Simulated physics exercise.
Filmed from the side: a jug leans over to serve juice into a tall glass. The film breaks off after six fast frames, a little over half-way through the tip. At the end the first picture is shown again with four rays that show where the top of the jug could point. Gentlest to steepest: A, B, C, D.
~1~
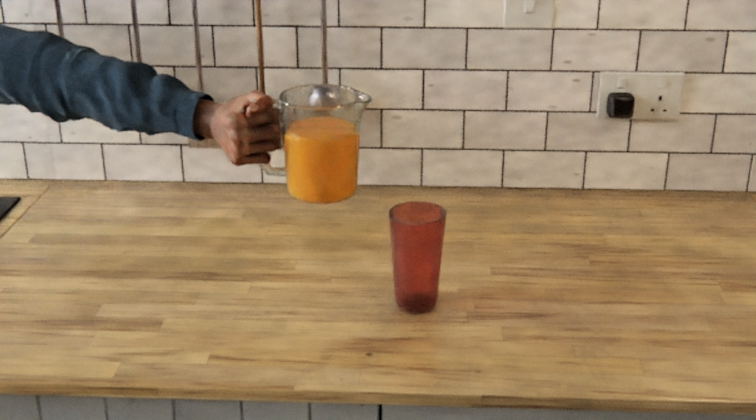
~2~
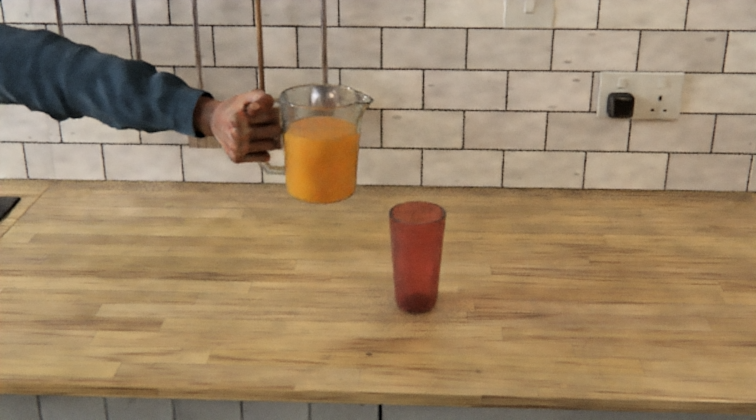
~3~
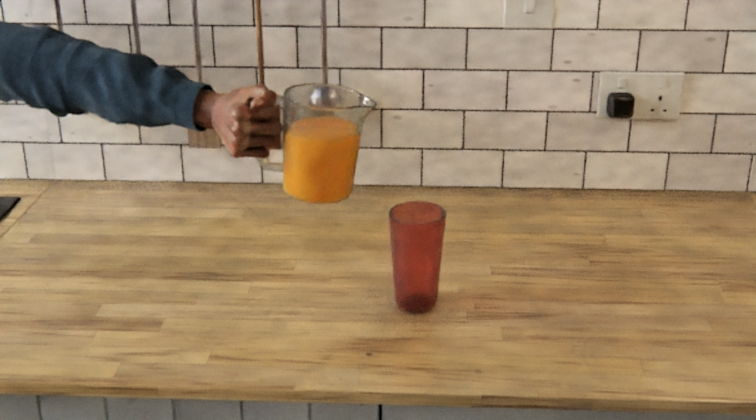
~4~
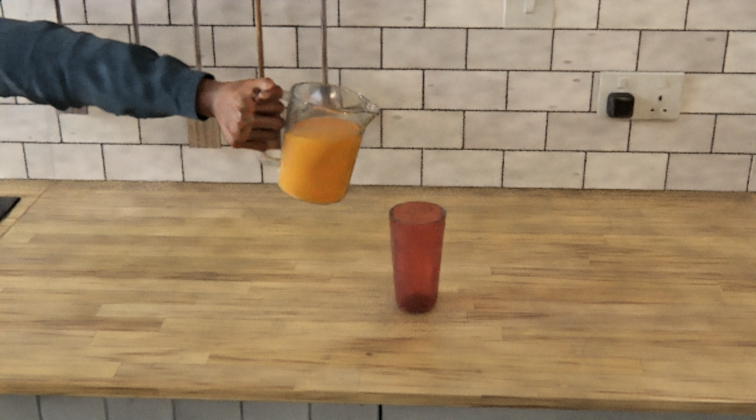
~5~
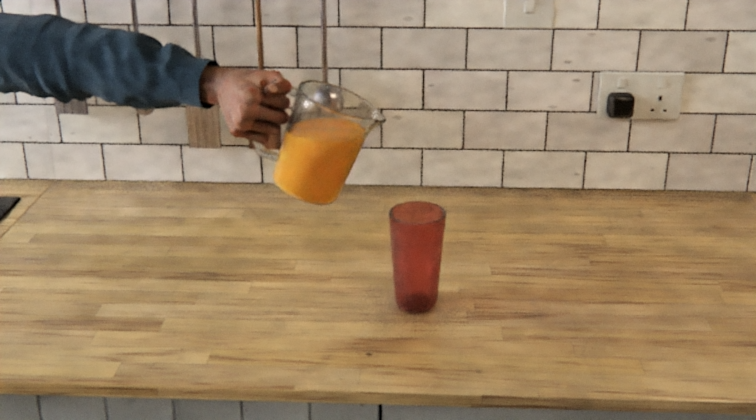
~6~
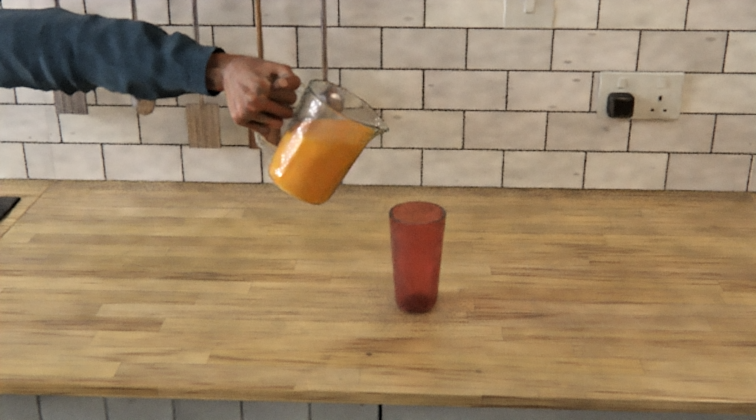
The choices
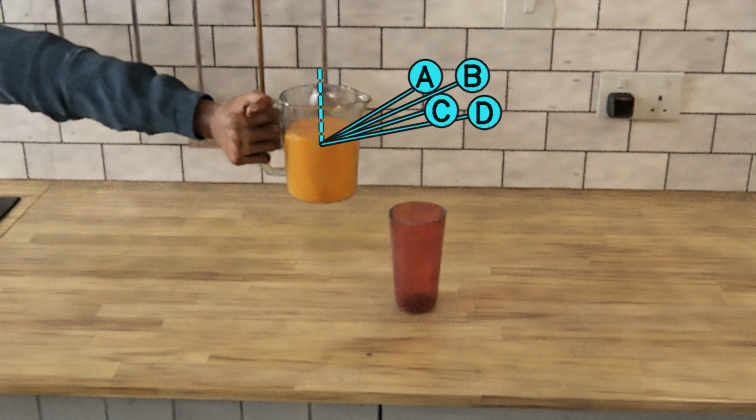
A glass jug of orange juice, held by a hand, tilts rightward above a red glass.
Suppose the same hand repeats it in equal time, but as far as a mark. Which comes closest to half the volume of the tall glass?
B is best.
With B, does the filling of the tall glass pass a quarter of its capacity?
Yes, clearly.
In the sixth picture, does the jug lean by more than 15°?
Yes.
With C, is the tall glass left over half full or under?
Over.
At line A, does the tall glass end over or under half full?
Under.
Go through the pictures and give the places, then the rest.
Upright, lip at (370, 99); rim of the tall glass round (418, 212); nothing has left yet.
Upright, lip at (372, 100); nothing has left yet.
Tipped about 6°, lip at (375, 104); nothing has left yet.
Tipped about 13°, lip at (380, 111); nothing has left yet.
Tipped about 21°, lip at (384, 119); nothing has left yet.
Tipped about 30°, lip at (388, 129); nothing has left yet.
On the marked copy, A at (412, 89); B at (457, 83); C at (423, 112); D at (467, 116).
If A is chosen, the tall glass ends with about 31 % of what it can hold.
If B is chosen, the tall glass ends with about 49 % of what it can hold.
If C is chosen, the tall glass ends with about 69 % of what it can hold.
If D is chosen, the tall glass ends with about 87 % of what it can hold; 3 % of the juice is spilt.
